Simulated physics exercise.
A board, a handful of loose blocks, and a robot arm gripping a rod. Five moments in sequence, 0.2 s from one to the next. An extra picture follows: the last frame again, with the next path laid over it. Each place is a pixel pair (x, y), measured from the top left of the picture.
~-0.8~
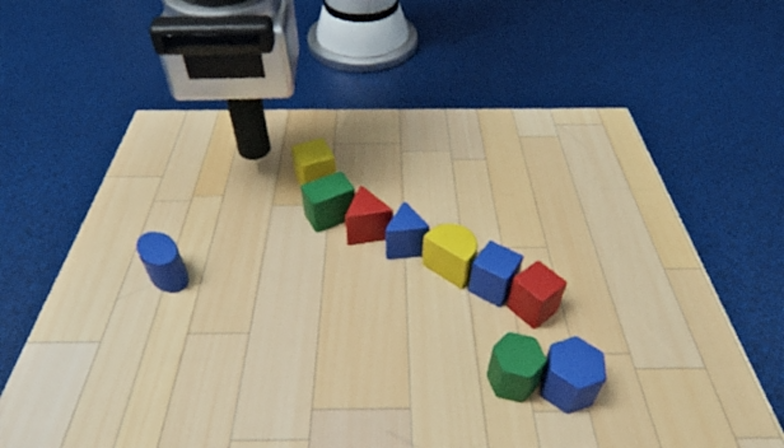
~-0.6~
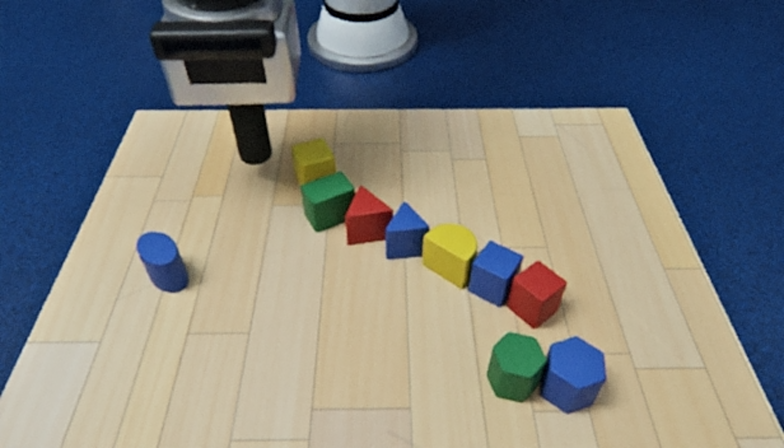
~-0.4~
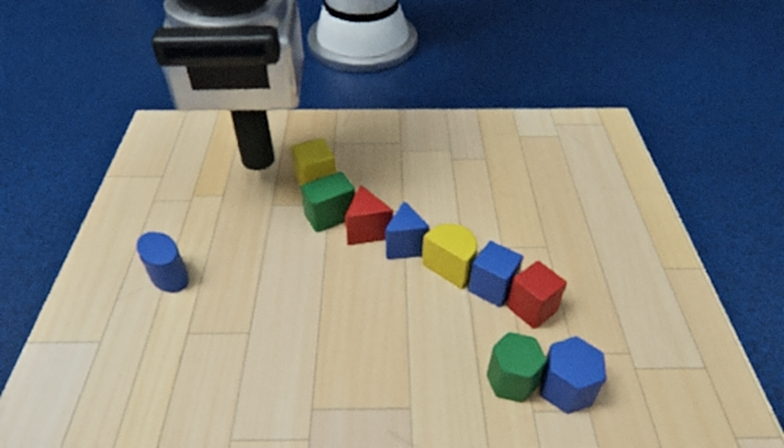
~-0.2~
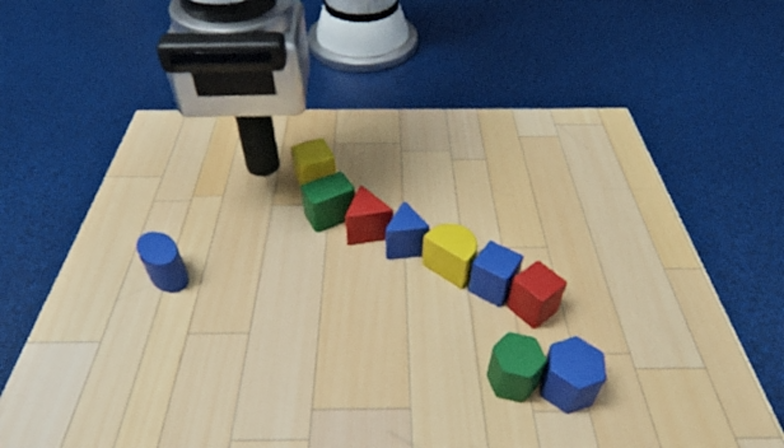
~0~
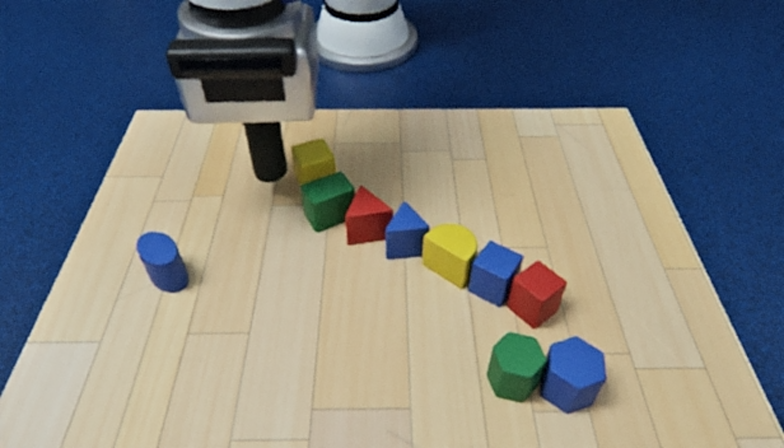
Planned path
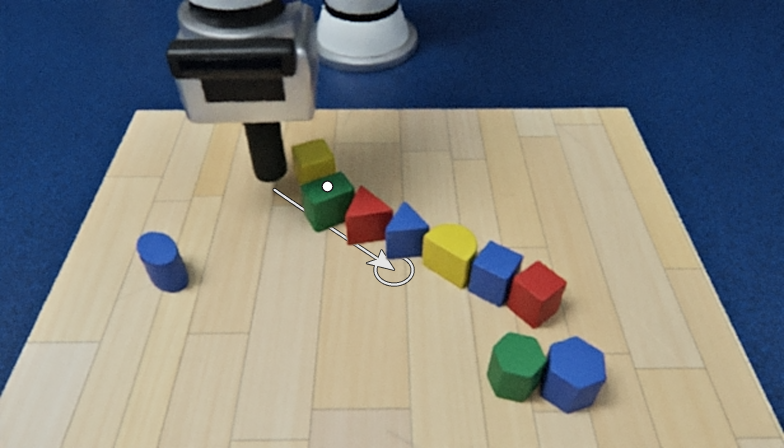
A robot arm holding a dark rod moves slightly down and to the right over a wooden board, nearing the yellow and green blocks at the upper end of a diagonal row, while all the colored blocks stay still.
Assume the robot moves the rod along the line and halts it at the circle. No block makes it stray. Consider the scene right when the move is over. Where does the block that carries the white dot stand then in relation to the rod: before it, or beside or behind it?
Most likely the block that carries the white dot slides off.
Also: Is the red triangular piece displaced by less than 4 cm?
I'd say no.
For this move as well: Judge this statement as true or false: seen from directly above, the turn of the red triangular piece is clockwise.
Answer: False.
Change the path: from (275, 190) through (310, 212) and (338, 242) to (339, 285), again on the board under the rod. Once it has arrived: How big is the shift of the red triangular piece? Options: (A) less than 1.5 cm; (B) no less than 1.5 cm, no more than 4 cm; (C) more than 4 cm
Letter B.
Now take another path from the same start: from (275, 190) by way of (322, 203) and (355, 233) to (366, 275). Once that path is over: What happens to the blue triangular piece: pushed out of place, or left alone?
It ends up somewhere else.
The drawn path runs in a line from (275, 190) to (394, 270); the dot is on the green oblong block.
On the path given first. One third of the way, rod (310, 199); green oblong block (338, 197), turned 40° anticlockwise.
Two thirds of the way, rod (350, 225); green oblong block (385, 210), turned 65° anticlockwise; red triangular piece (416, 198), turned 20° anticlockwise; blue triangular piece (428, 222), turned 55° clockwise; yellow D-shaped block (462, 245).
At the end, rod (394, 253); green oblong block (408, 214), turned 110° anticlockwise; red triangular piece (430, 190), turned 30° anticlockwise; blue triangular piece (451, 217), turned 100° clockwise; yellow D-shaped block (463, 246).
